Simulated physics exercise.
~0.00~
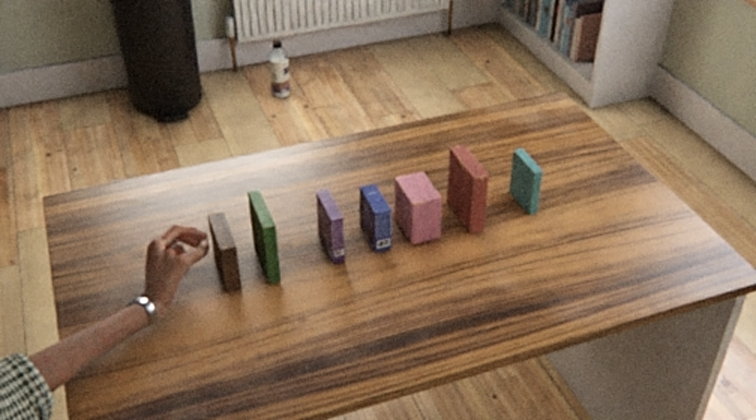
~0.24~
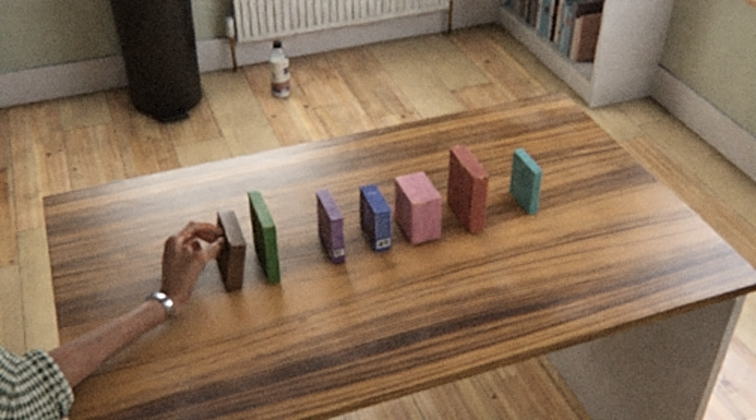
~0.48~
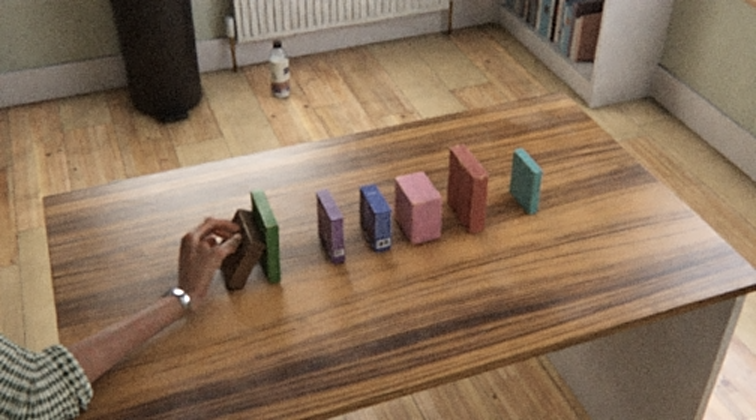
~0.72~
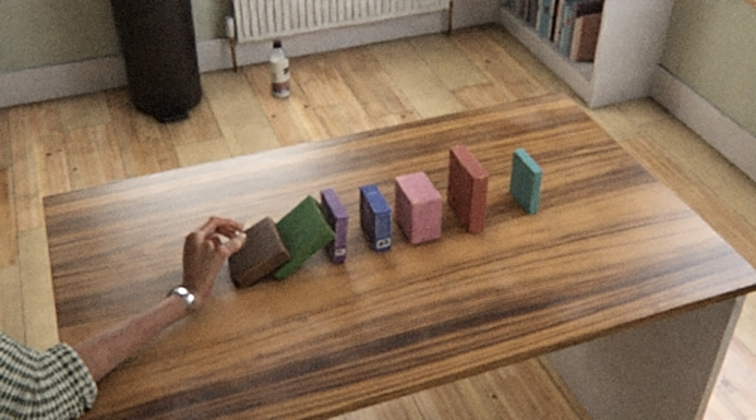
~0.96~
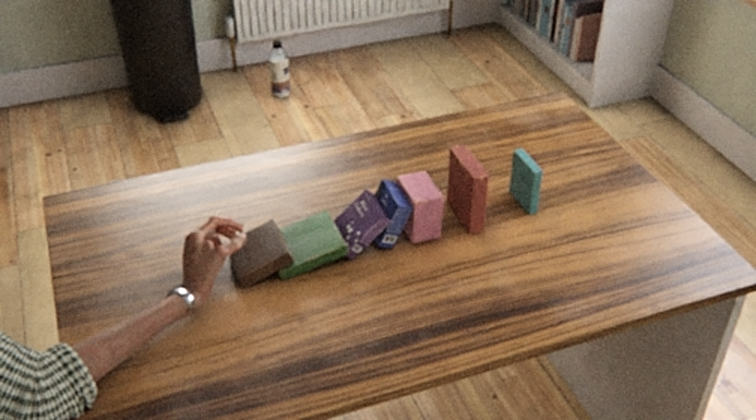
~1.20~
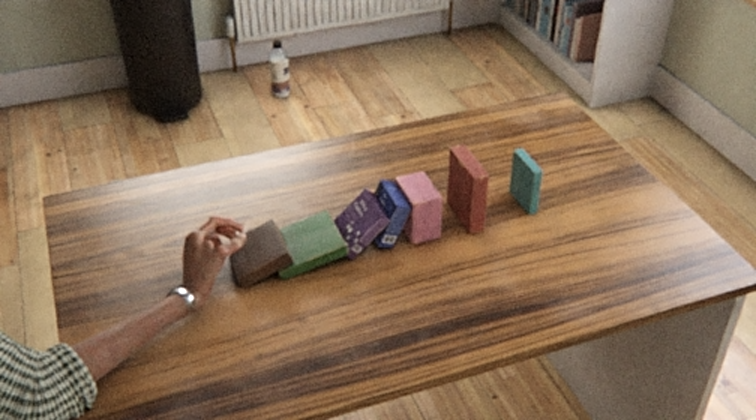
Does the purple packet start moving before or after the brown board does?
The purple packet starts moving after the brown board. The hand pushes the brown board first, and the purple packet tilts only later, once the green block has tipped toward it.
